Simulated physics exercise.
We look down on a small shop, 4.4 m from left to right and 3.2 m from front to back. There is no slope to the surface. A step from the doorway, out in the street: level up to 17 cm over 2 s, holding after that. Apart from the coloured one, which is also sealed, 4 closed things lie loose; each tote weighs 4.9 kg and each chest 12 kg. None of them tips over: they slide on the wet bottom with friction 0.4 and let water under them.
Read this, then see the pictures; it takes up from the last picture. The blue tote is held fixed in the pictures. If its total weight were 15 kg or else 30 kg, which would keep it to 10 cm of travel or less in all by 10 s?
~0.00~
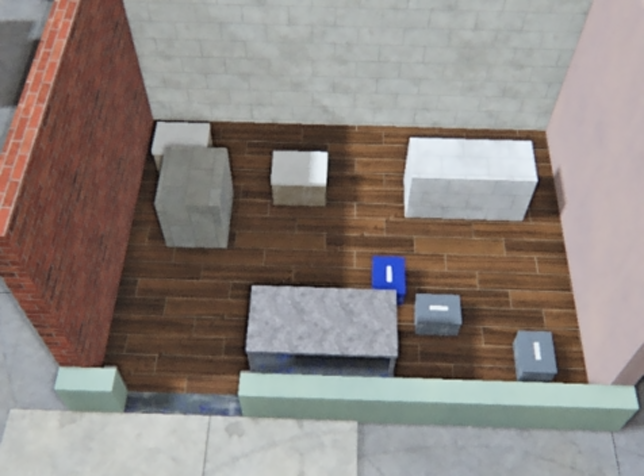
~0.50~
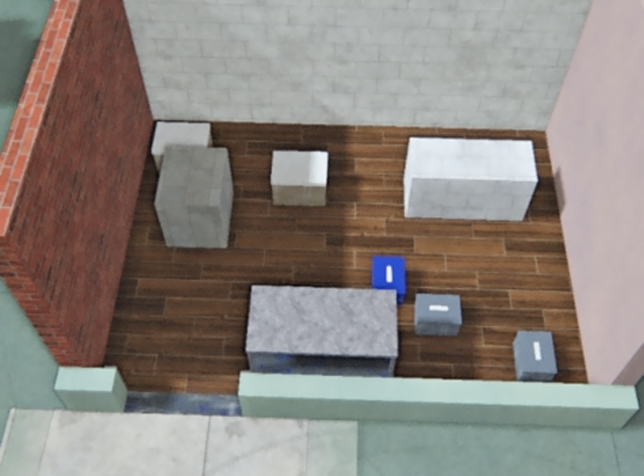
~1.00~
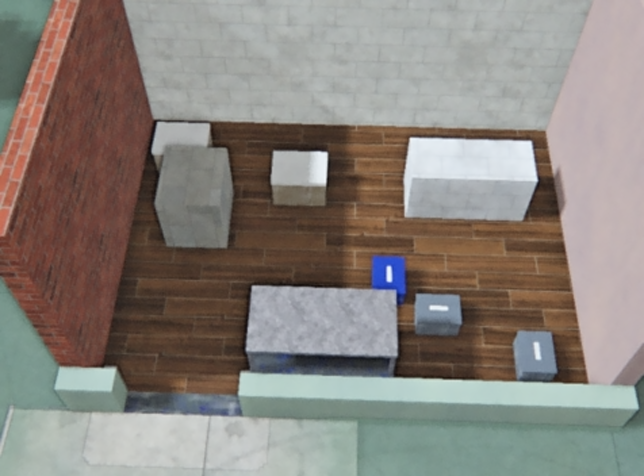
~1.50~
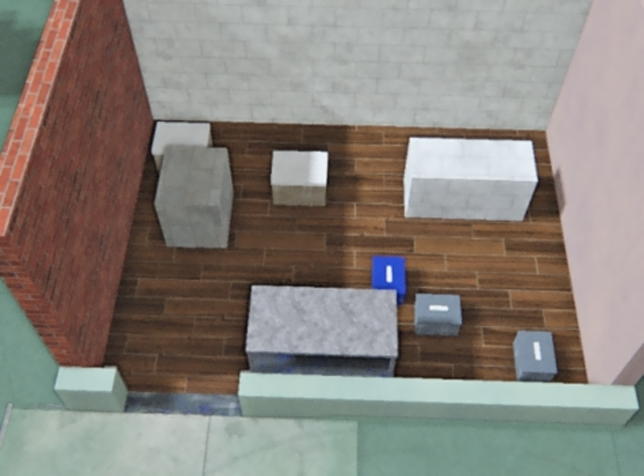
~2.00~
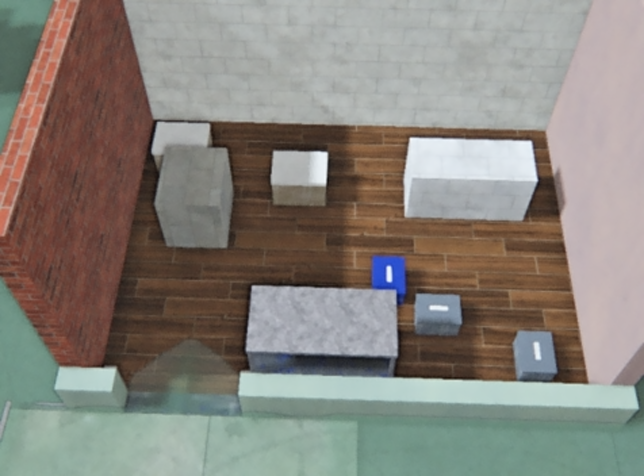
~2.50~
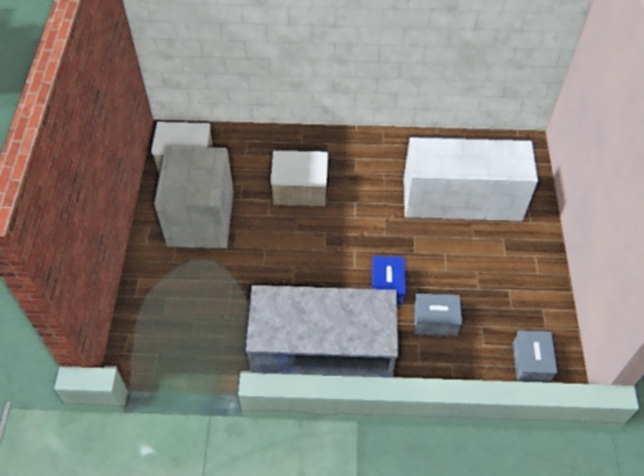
Both are sufficient.
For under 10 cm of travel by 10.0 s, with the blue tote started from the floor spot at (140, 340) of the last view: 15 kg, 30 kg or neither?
Well, must use the heavier.
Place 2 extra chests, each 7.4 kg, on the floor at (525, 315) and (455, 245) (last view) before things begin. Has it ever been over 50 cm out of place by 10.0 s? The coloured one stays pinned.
The first comes out below the threshold, the second above the threshold.
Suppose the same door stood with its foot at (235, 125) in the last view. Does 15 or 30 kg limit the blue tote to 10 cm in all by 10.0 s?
I'd say the lighter one will work.
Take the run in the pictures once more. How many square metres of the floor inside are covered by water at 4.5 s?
Roughly 6.5 m2.
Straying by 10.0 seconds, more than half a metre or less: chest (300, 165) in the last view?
Verdict for this one: Beyond half a metre.
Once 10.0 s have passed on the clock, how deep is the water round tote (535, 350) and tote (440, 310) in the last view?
First about 5 cm, second about 2 cm.
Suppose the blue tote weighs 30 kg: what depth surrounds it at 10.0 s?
About 4 cm.
After 3.5 s the blue tote would be 0 cm from its start with 15 kg and 0 cm from its start with 30 kg; 0 cm of water round it then.
After 4.5 s the blue tote would be 0 cm from its start with 15 kg and 0 cm from its start with 30 kg; 0 cm of water round it then.
After 7.0 s the blue tote would be 0 cm from its start with 15 kg and 0 cm from its start with 30 kg; 2 cm of water round it then.
After 10.0 s the blue tote would be 0 cm from its start with 15 kg and 0 cm from its start with 30 kg; 4 cm of water round it then.
